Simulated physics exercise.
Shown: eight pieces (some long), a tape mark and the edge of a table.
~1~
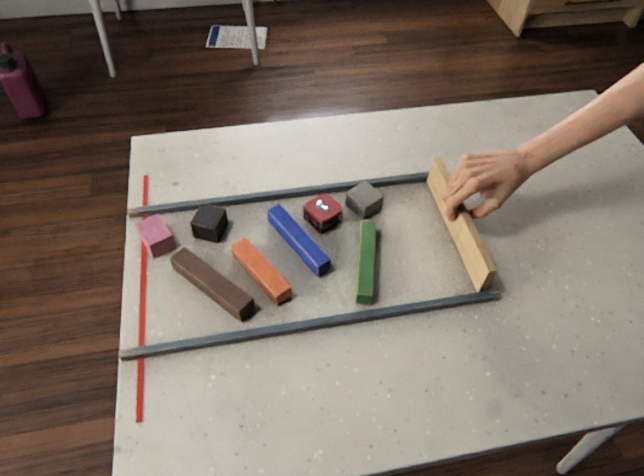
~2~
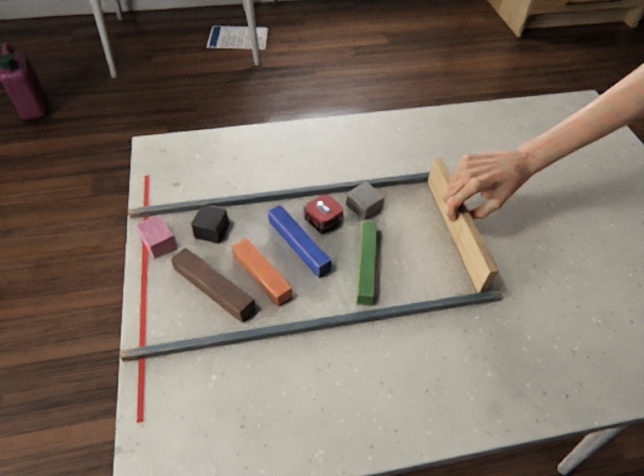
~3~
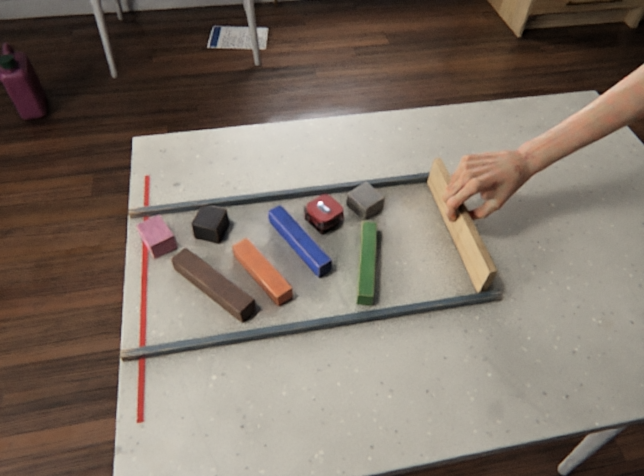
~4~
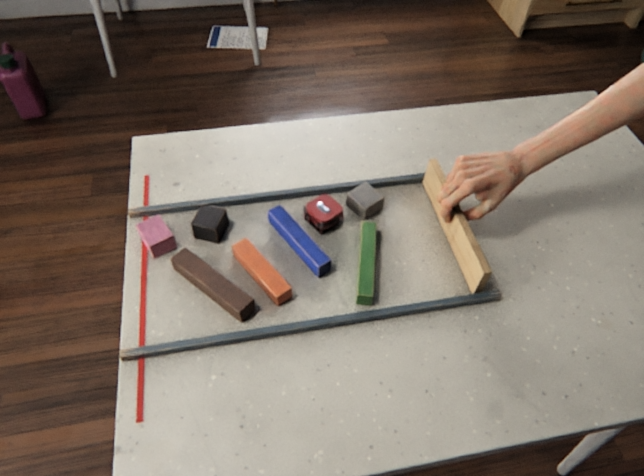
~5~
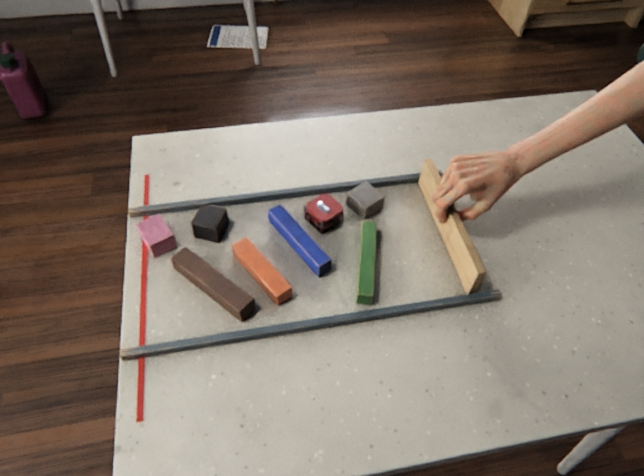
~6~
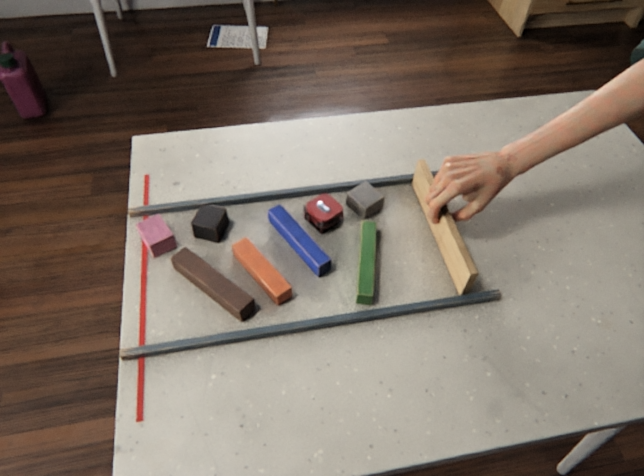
A pale speckled table stands on a dark wooden floor, seen from above at an angle by a still camera. Between two grey rails lie pink, black and grey blocks, a red case, and brown, orange, blue and green bars, with red tape at the left and a wooden board at the right. The hand holding the board stays nearly still, then slides it slightly left, touching none of the pieces.
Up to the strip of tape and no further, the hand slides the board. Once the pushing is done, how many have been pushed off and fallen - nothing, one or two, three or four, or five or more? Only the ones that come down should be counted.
Odds are the fallen group will hold five or more.
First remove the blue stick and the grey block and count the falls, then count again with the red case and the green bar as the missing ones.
The number is 4 for the first case and 5 for the second.
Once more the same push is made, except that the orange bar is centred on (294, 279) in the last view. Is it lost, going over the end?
That orange bar heads down.
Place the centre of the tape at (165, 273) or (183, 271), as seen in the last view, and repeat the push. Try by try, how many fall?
Down on the floor: 5 and 2.
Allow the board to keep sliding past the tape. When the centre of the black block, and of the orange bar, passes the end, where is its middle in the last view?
The middle is at (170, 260) when it's the black block, and at (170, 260) when it's the orange bar.
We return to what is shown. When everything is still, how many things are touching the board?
Looks like 2 of them, all told.
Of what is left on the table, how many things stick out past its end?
The total would be 1.
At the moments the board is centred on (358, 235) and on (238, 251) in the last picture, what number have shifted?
At the first place 3, at the second 8.
Soon after, none off yet; pink block at rest near (157, 236); brown bar at rest near (212, 283); black block at rest near (210, 223).
After that, none off yet; pink block at rest near (157, 236); brown bar moving near (205, 287); black block displaced about its own width near (188, 219).
And then, one off so far; pink block on its way down near (117, 303); brown bar displaced about its own width near (121, 305); black block displaced well along near (146, 218).
In the end, the number that fall off is five or more; gone, red case, blue stick, orange bar, black block, brown bar and pink block.
